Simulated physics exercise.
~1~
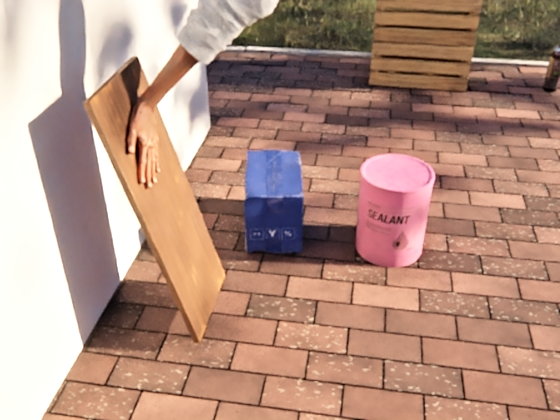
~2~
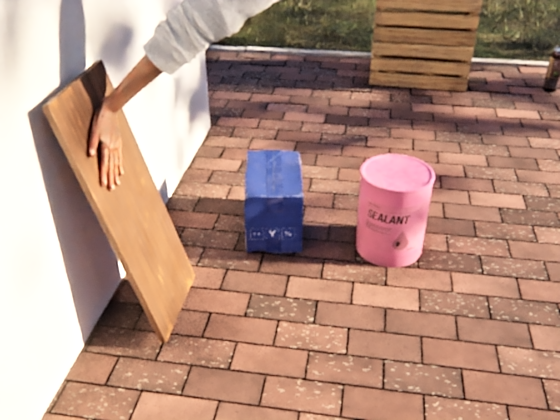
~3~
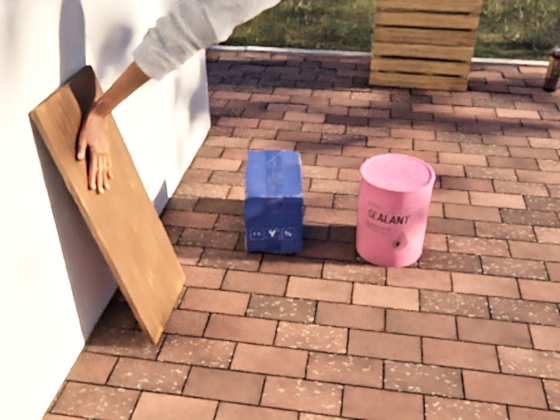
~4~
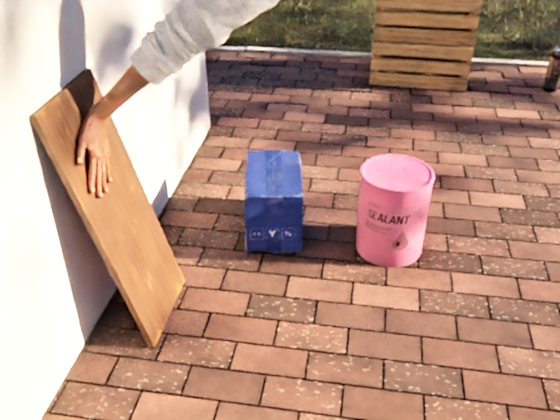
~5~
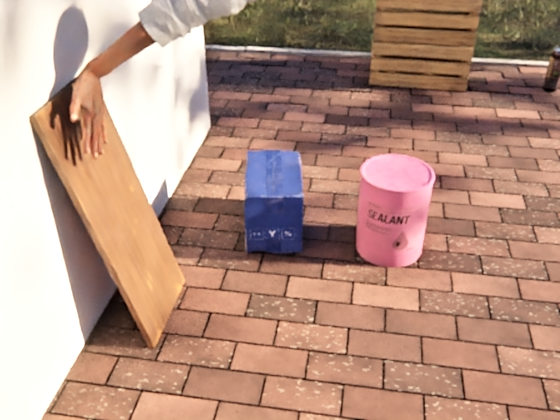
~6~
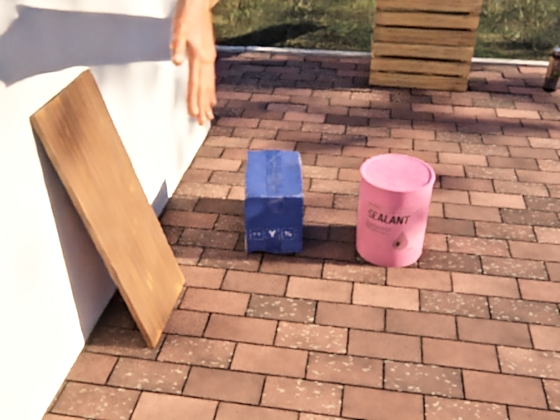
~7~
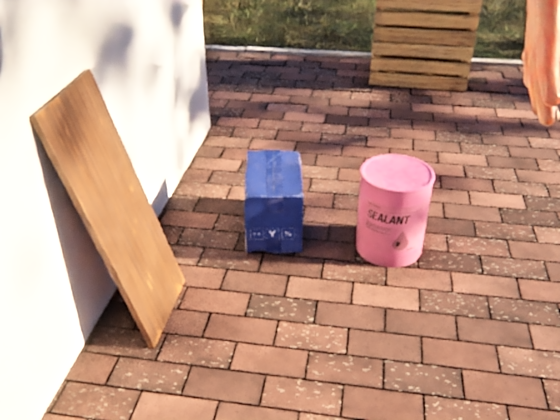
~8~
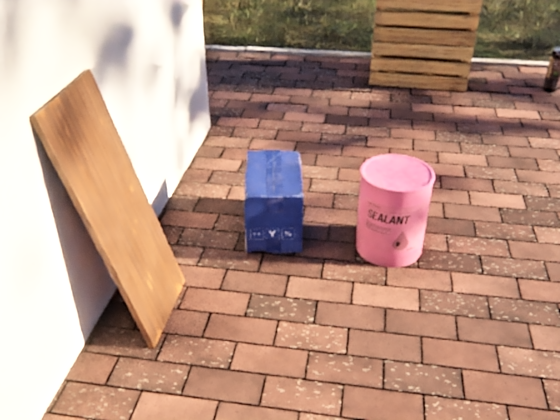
A brown board, held by a hand reaching in from above, tilts against a white wall at the left of a sunlit brick patio. A blue box and a pink pail of sealant stand to the right, with wooden slats behind them. The hand guides the board left, closer to the wall, until it settles into a steep lean. After resting there briefly, the hand lets go, draws back and passes out of view to the right. The board stays propped against the wall, and the box and pail remain where they were.
